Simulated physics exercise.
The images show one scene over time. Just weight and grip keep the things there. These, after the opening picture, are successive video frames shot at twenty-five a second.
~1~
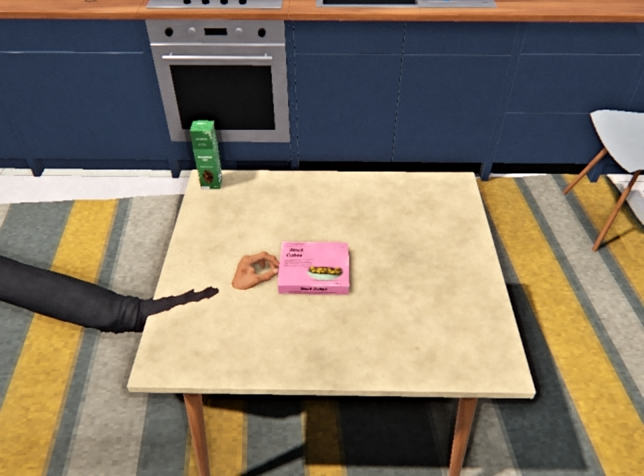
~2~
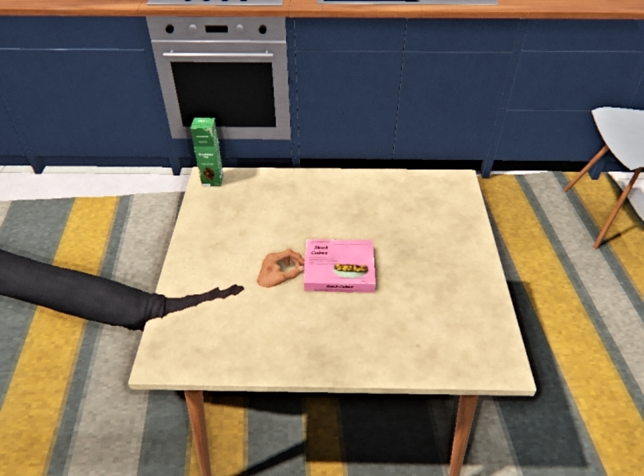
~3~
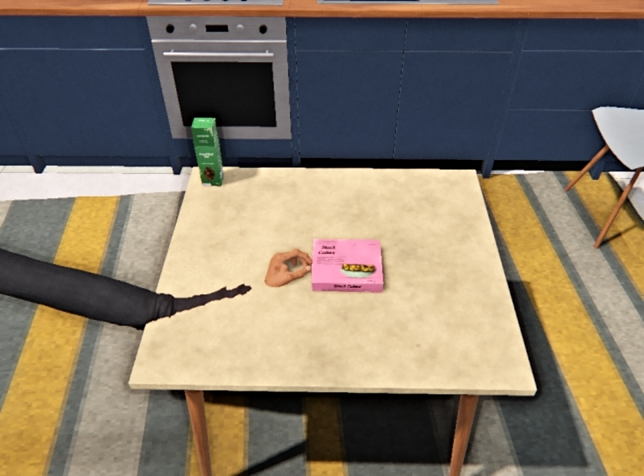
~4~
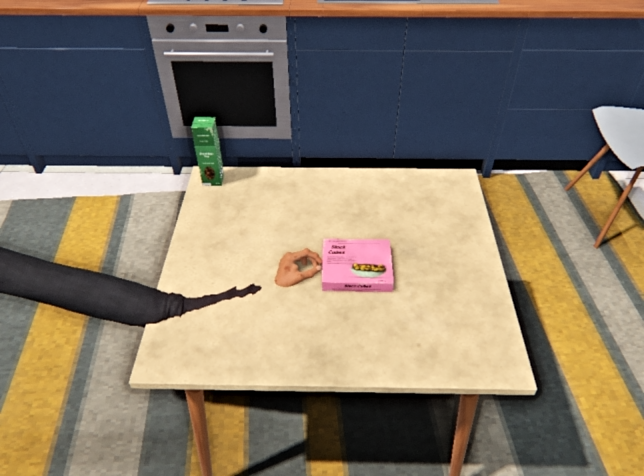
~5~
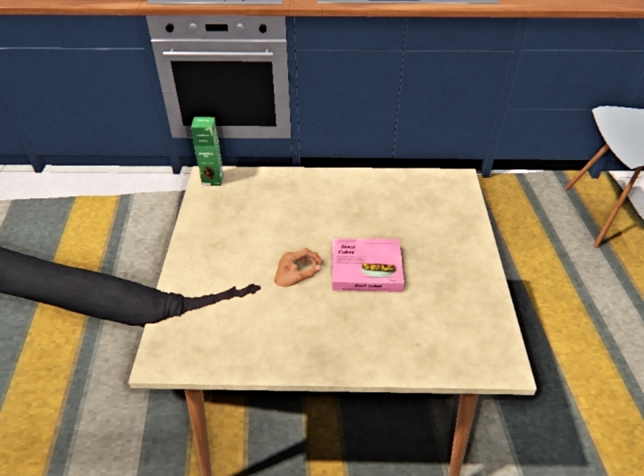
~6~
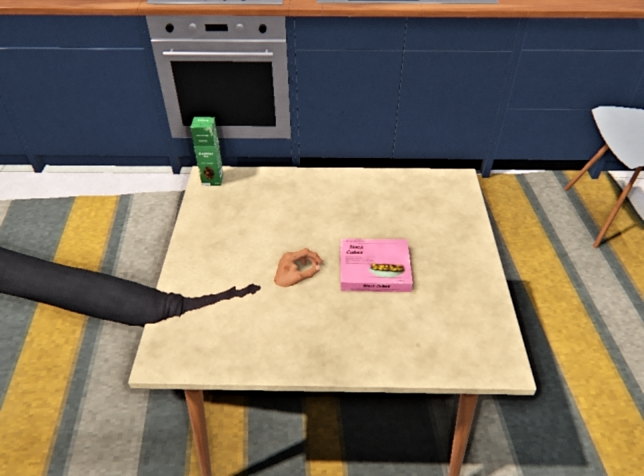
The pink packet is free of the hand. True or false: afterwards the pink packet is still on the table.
True.
Then, 0.24 s on from there, pink packet shifted a little near (389, 265).
Then, 0.48 s on from there, pink packet resting near (389, 265).
In the end, moved from the start, pink packet. At the end, from the last picture's camera, pink packet near (389, 265).
